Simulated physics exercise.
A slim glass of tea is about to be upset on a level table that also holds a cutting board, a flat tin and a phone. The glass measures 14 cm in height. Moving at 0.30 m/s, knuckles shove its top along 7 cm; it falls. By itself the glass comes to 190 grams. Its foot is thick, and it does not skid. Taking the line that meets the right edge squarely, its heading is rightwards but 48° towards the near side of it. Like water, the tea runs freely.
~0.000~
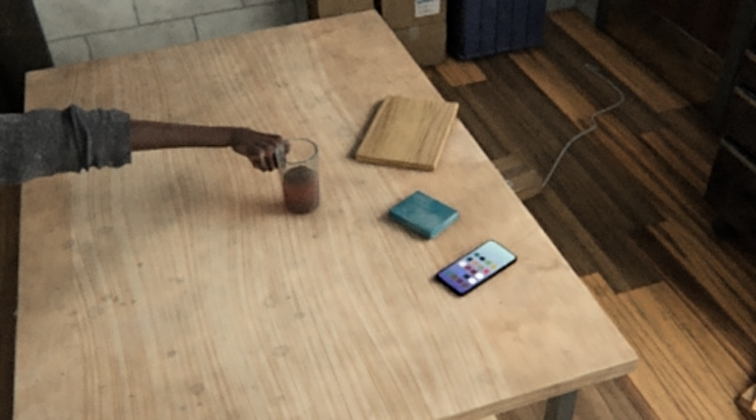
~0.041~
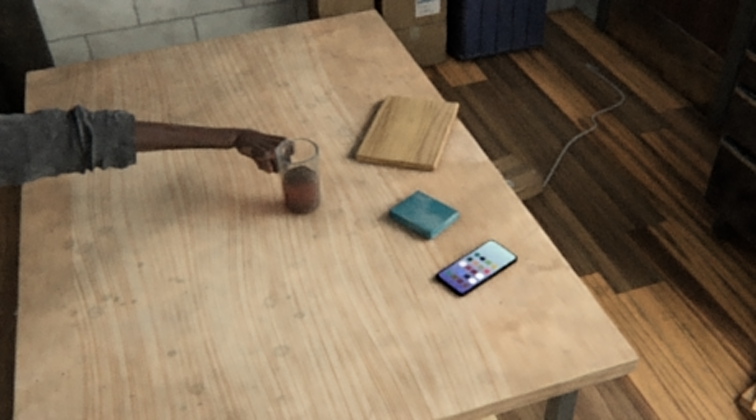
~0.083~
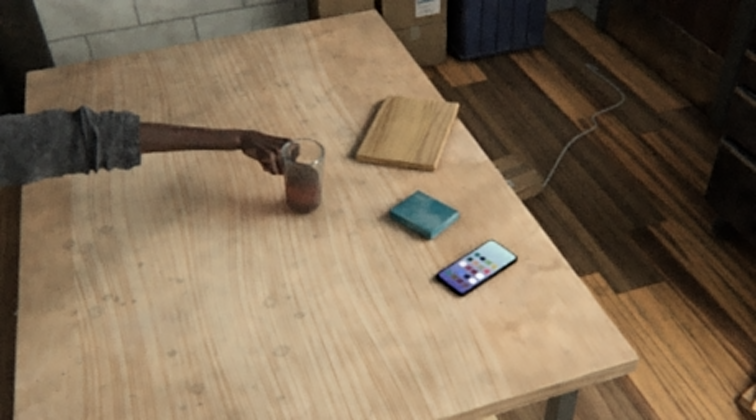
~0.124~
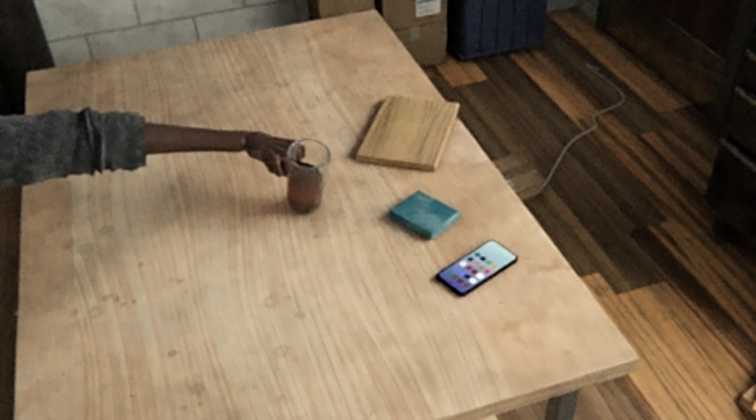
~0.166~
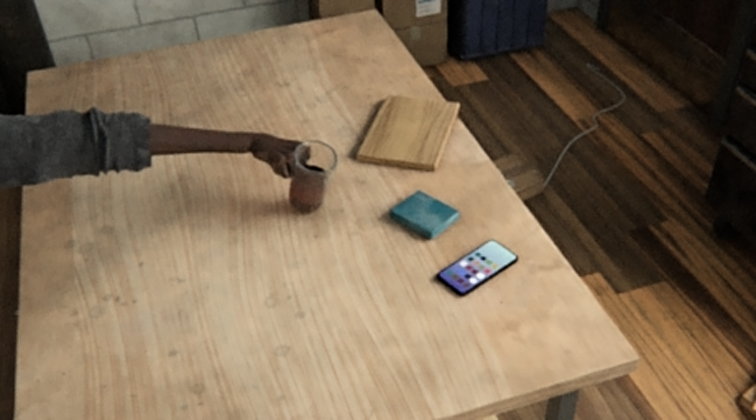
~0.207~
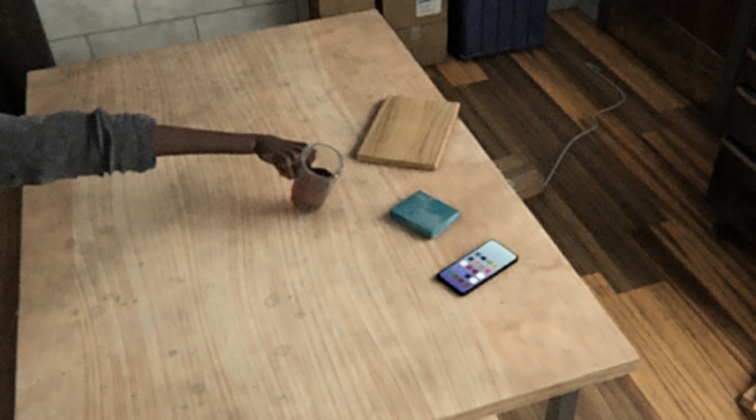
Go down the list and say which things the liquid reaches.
Cutting board: Not reached; flat tin: Reached; phone: Reached.
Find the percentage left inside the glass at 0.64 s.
It is near 48 in a hundred.
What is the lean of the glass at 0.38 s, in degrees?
About 60 degrees.
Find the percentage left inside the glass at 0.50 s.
Some 90 in a hundred, give or take.
After 0.38 s the tilt is 60° and 100 per cent is in the glass, 0 has run off the table; wet so far, nothing.
After 0.50 s the tilt is 87° and 90 per cent is in the glass, 0 has run off the table; wet so far, nothing.
After 0.64 s the tilt is 87° and 47 per cent is in the glass, 0 has run off the table; wet so far, flat tin, phone.
After 0.88 s the tilt is 87° and 23 per cent is in the glass, 0 has run off the table; wet so far, flat tin, phone.
In the end 7 per cent is in the glass, 16 has run off the table; wet so far, flat tin, phone.
